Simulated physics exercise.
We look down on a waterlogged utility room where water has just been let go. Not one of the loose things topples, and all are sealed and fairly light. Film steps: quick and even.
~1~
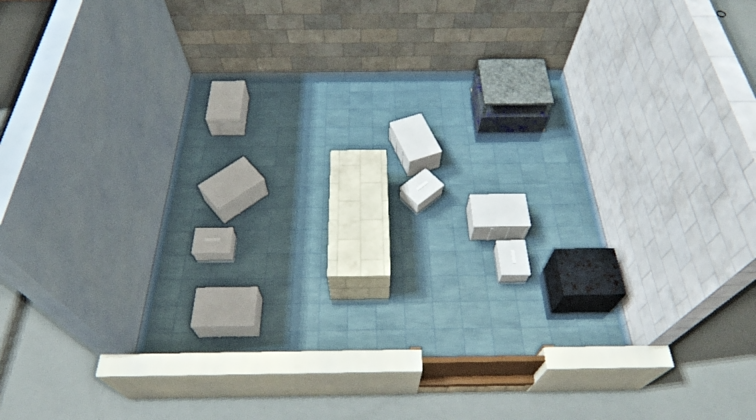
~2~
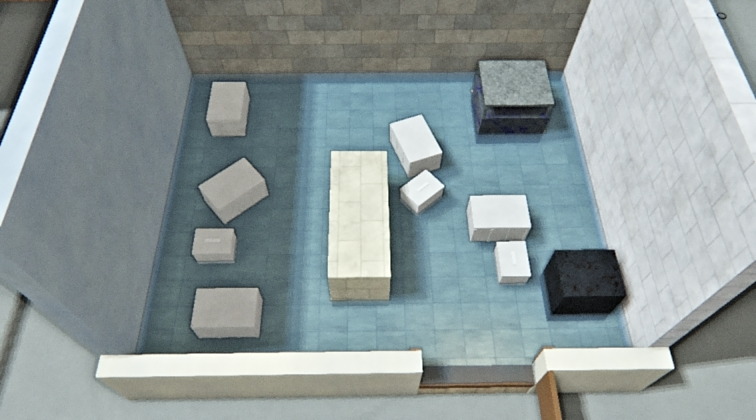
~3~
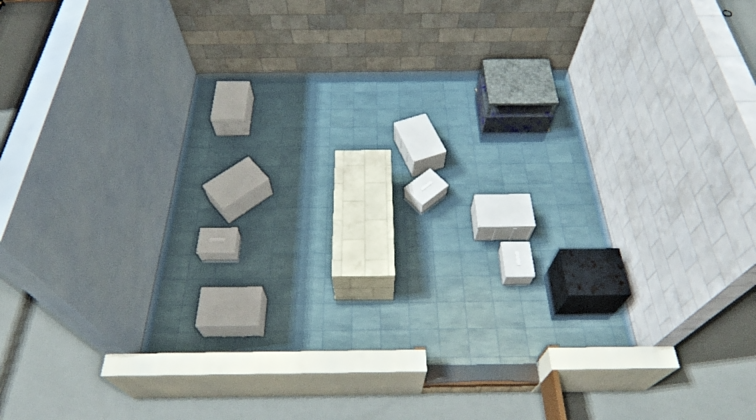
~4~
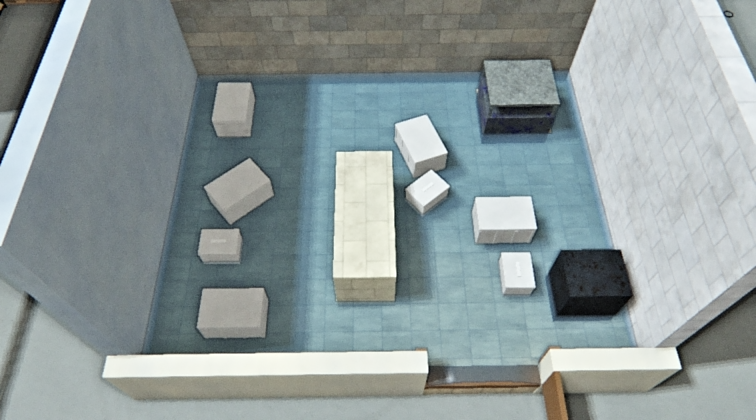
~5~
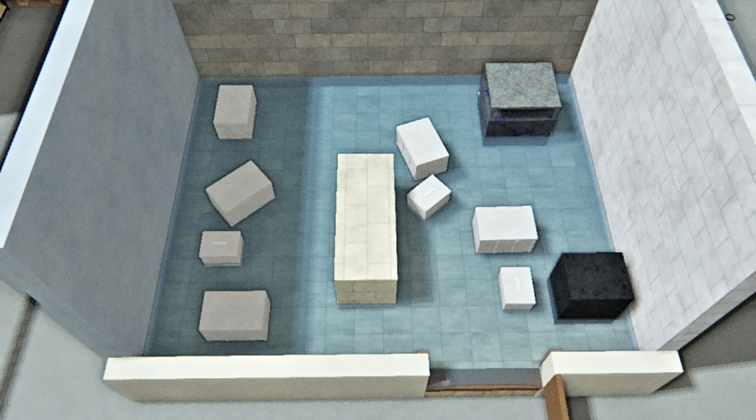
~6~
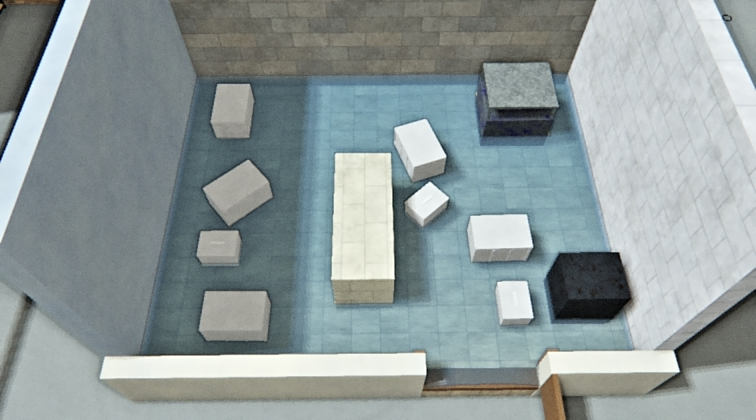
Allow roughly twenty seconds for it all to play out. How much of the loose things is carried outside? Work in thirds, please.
That would be one to two thirds.
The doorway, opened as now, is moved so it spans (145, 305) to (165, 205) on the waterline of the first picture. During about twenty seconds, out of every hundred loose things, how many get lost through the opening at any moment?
Roughly 80 in a hundred.
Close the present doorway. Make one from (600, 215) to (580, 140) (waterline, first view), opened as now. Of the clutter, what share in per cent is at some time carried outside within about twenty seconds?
My figure is 50 %.
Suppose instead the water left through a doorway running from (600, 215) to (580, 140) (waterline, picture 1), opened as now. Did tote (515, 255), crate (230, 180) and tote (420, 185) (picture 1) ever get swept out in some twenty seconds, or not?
Note - 1: Escaped; 2: Retained; 3: Escaped.
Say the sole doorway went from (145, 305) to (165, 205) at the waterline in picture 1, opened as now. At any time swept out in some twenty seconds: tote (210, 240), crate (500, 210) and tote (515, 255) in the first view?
Following that order: Escaped; remains behind; remains behind.
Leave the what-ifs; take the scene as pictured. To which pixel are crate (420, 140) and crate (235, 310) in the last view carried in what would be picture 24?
About (444, 284) and (362, 335).
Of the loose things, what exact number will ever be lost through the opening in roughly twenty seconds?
It adds up to 5.
A moment on, 1 of 8 are out; 7 afloat.
Next, 3 of 8 are out; 5 afloat.
Later, 5 of 8 are out; 3 afloat.
In the end, 5 of 8 are out; 3 afloat.
